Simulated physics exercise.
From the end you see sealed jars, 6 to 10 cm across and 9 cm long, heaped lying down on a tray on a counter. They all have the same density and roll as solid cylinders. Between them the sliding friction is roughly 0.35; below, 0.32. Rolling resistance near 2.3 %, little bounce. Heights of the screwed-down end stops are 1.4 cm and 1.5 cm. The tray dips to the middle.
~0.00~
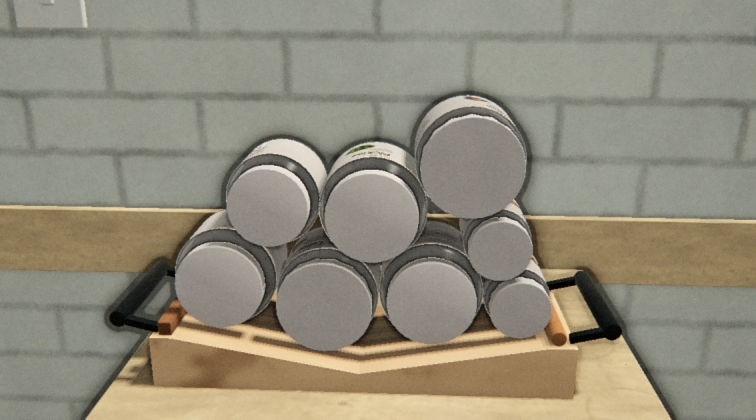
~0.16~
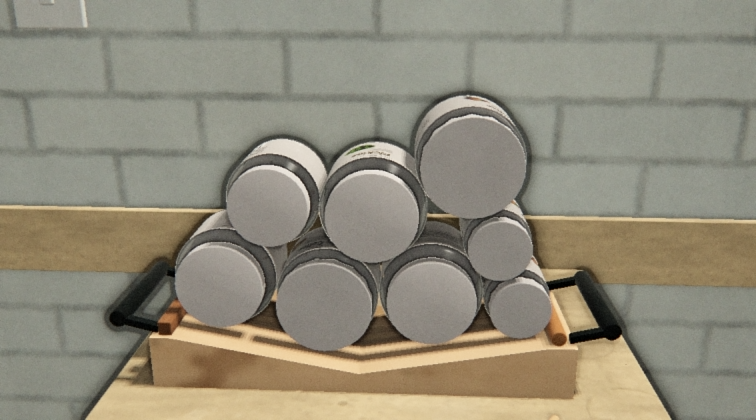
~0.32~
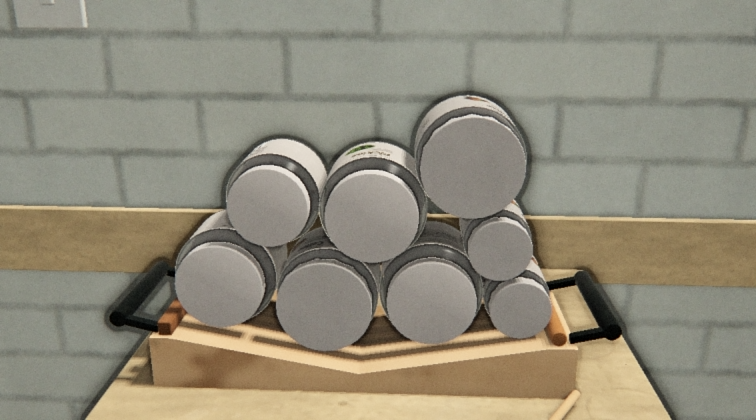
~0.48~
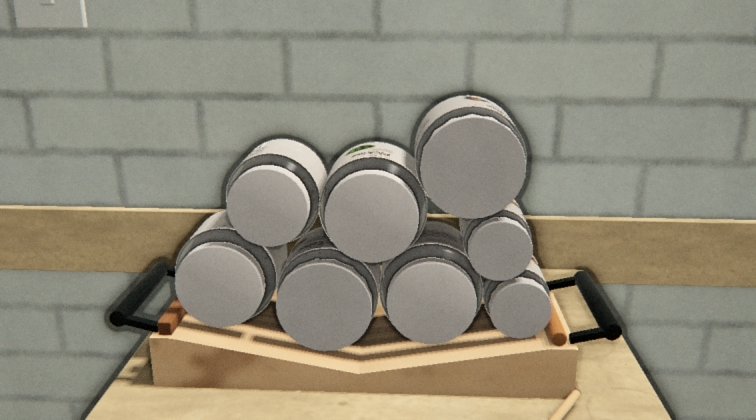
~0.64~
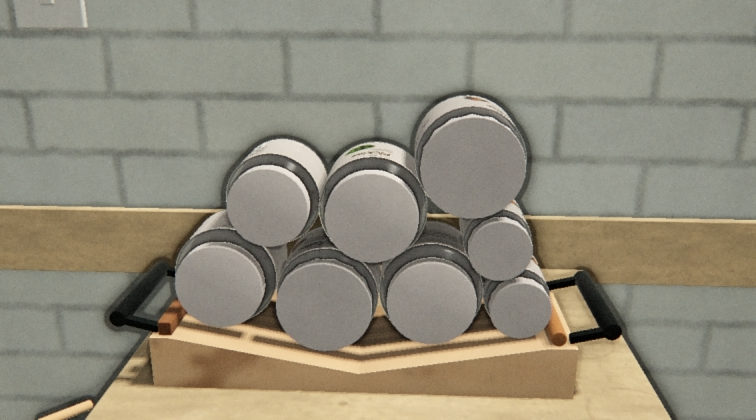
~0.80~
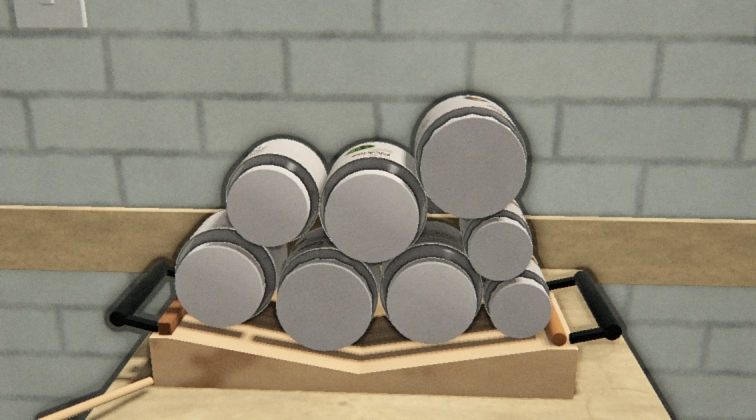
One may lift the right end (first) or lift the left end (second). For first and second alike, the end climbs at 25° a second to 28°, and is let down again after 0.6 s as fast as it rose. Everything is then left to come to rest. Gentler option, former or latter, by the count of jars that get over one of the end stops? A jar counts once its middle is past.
Former.
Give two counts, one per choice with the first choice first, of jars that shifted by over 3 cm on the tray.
First choice: 3; second choice: 4.
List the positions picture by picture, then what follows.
In the first frame, 8 jars, 4 on the base, highest (473, 169); left lip (1.4 cm) (164, 322); right round bar (1.5 cm) (560, 332).
Nothing has moved, the pointer shows the first choice, at the right end, in the second frame.
Nothing has moved, the pointer shows the first choice, at the right end, in the third frame.
Nothing has moved, the pointer shows the first choice, at the right end, in the fourth frame.
Nothing has moved, the pointer shows the second choice, at the left end, in the fifth frame.
Nothing has moved, the pointer shows the second choice, at the left end, in the sixth frame.
First choice, 2.45 s in, right end up 14°; 3 now displaced over 3 cm; 3 over the left lip; the one last seen at (371, 219) fallen off to the left (moves measured on the tray).
First choice, at rest by 3.4 s, 3 moved over 3 cm; 3 over the left lip; the one last seen at (371, 219) fallen off to the left; top of the pile 14 cm high, from 24 cm.
Second choice, 2.45 s in, left end up 14°; 4 now displaced over 3 cm; 4 over the right round bar; the one last seen at (501, 252) fallen off to the right.
Second choice, at rest by 3.4 s, 4 moved over 3 cm; 4 over the right round bar; the one last seen at (501, 252) fallen off to the right; top of the pile 12 cm high, from 24 cm.
